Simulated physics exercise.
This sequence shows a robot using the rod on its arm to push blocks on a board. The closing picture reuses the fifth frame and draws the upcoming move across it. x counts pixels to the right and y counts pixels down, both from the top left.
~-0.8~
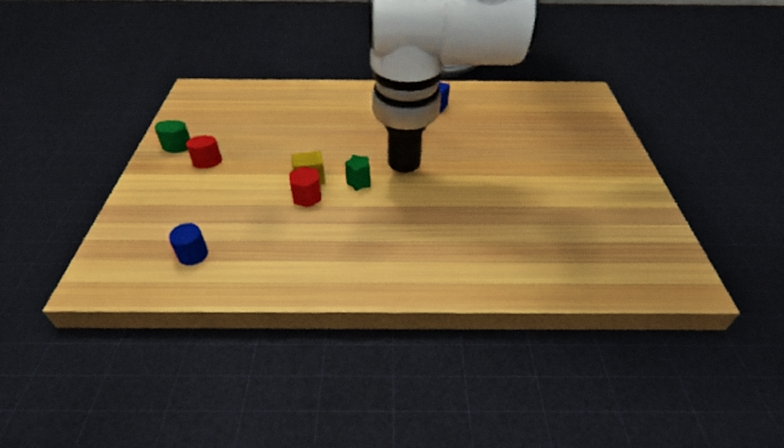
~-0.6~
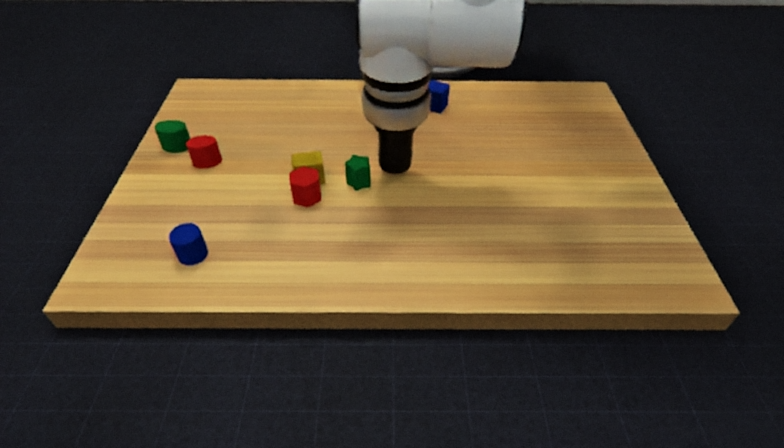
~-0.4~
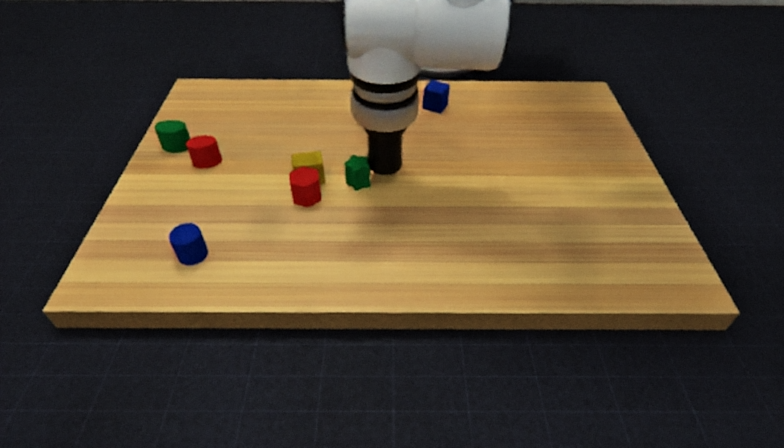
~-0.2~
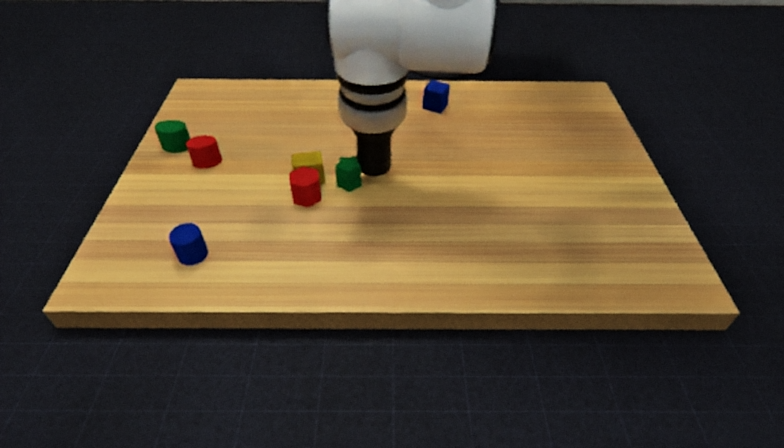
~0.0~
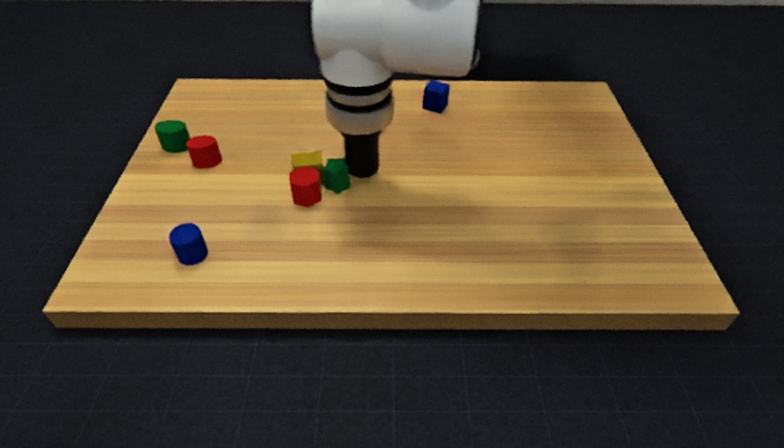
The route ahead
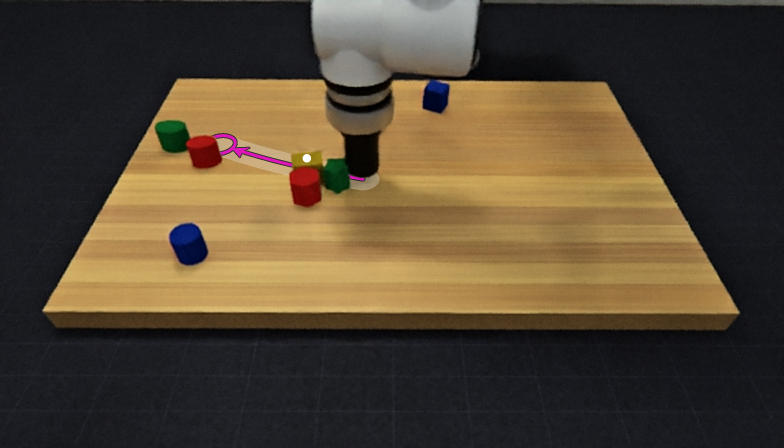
The video shows a robot arm with a black rod moving left across a wooden board scattered with colored blocks, then pushing a small green block left, close to the red and yellow blocks, while the others stay still.
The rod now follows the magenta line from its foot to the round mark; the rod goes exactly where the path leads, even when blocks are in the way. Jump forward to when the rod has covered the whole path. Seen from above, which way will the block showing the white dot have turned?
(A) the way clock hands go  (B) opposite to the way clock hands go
A - the way clock hands go.
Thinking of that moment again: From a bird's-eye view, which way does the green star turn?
In a top view, it turns counterclockwise.
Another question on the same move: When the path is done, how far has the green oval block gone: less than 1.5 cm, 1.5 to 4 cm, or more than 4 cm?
The shift is below 1.5 cm.
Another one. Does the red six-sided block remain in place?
Answer: No.
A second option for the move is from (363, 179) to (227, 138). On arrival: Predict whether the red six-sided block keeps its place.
That block gets shifted.
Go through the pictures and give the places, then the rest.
The first frame shows rod tip at (404, 163); block tops, green oval block at (170, 126); red oval block at (201, 141); red six-sided block at (304, 176); yellow rectangle at (307, 158); green star at (358, 162).
The second frame shows rod at (395, 164); blocks unchanged.
The third frame shows rod at (385, 165); blocks unchanged.
The fourth frame shows rod at (374, 167); green star at (348, 163).
The fifth frame shows rod at (363, 168); green oval block at (170, 126); red oval block at (201, 141); red six-sided block at (304, 176); yellow rectangle at (307, 158); green star at (336, 165).
Path on the board, from (363, 179) by way of (311, 169) and (263, 158) to (220, 145); the dot is on the yellow rectangle.
The first path, step by step. One third of the way, rod at (310, 158); red six-sided block at (288, 185), turned 35° anticlockwise; yellow rectangle at (278, 157), turned 55° clockwise; green star at (300, 166), turned 55° anticlockwise.
Two thirds of the way, rod at (261, 147); red six-sided block at (288, 185), turned 35° anticlockwise; yellow rectangle at (268, 159), turned 35° clockwise; green star at (300, 166), turned 55° anticlockwise.
At the end, rod at (216, 134); green oval block in place; red oval block in place; red six-sided block at (288, 185), turned 35° anticlockwise; yellow rectangle at (268, 159), turned 35° clockwise; green star at (300, 166), turned 55° anticlockwise.
